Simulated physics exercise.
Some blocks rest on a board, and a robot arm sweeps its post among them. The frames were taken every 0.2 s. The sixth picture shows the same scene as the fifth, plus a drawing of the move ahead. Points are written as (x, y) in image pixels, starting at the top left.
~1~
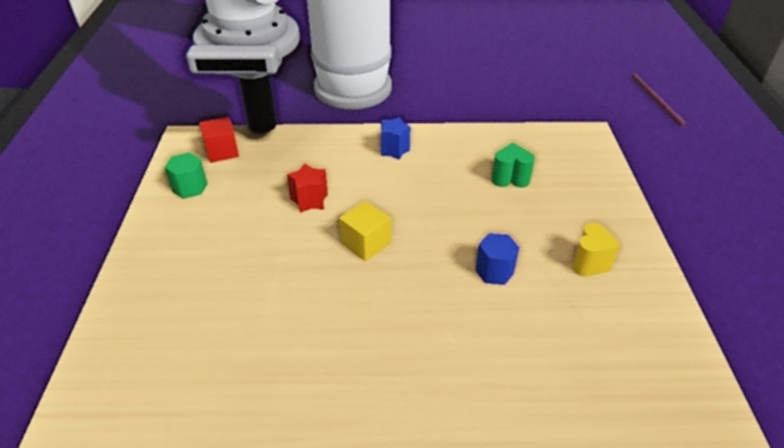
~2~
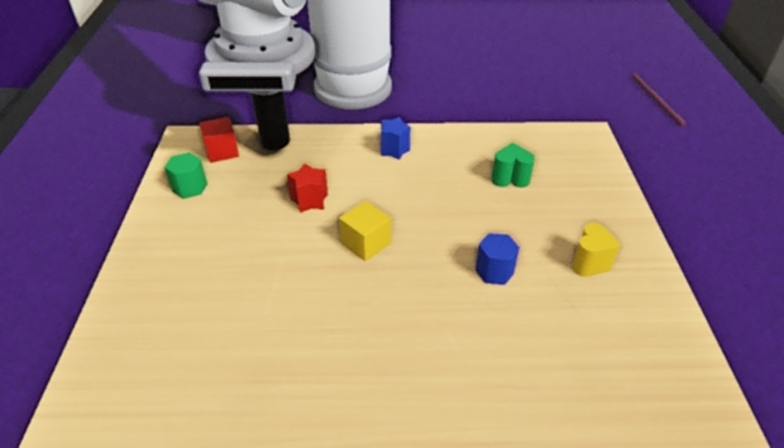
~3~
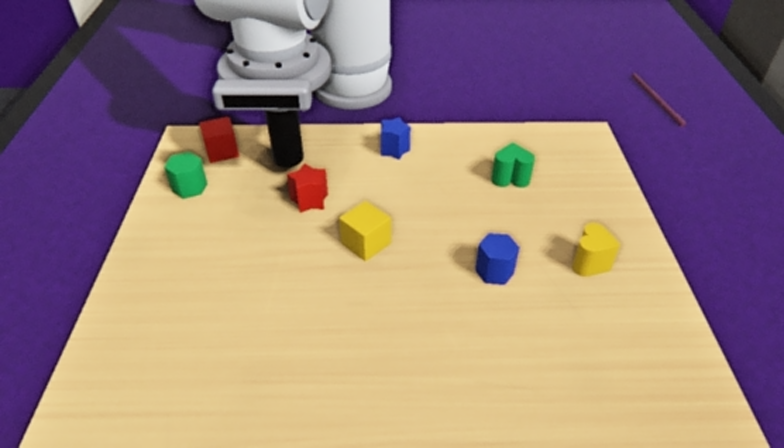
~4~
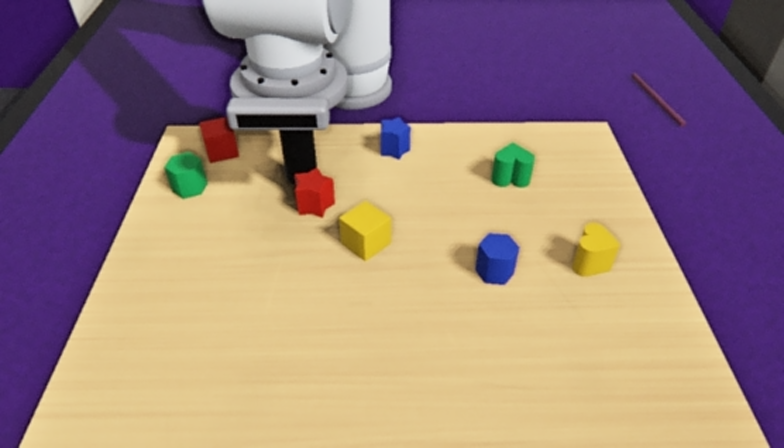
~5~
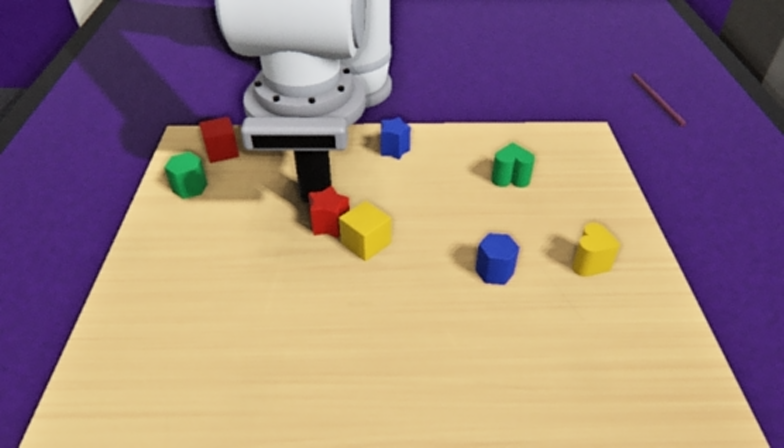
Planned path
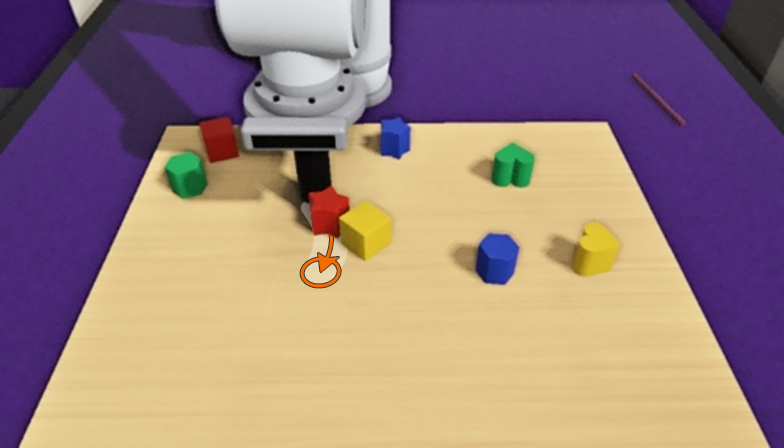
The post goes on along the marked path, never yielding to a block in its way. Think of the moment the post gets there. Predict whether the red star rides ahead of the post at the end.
As far as I can tell, the red star has dropped away to the side or behind.
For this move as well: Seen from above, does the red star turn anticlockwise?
I expect so.
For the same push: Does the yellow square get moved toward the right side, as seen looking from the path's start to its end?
No - that is not the case.
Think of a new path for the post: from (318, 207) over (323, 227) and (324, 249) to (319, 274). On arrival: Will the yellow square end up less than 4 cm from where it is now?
I believe so.
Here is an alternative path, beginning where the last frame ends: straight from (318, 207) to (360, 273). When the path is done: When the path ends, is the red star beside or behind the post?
Final answer: No.
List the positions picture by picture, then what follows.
In the first frame, post's lower end at (263, 127); red star at (307, 175); yellow square at (365, 217).
In the second frame, post at (276, 143); blocks still.
In the third frame, post at (289, 160); blocks still.
In the fourth frame, post at (302, 177); red star at (312, 180).
In the fifth frame, post at (316, 195); red star at (327, 199); yellow square at (365, 217).
Drawn move, from (318, 207) through (329, 226) and (330, 248) to (321, 272).
On the path given first. One third of the way, post at (328, 214); red star at (339, 220); yellow square at (376, 228), turned 25° anticlockwise.
Two thirds of the way, post at (329, 237); red star at (346, 243); yellow square at (388, 238), turned 45° anticlockwise.
At the end, post at (319, 260); red star at (349, 257), turned 35° anticlockwise; yellow square at (389, 239), turned 45° anticlockwise.
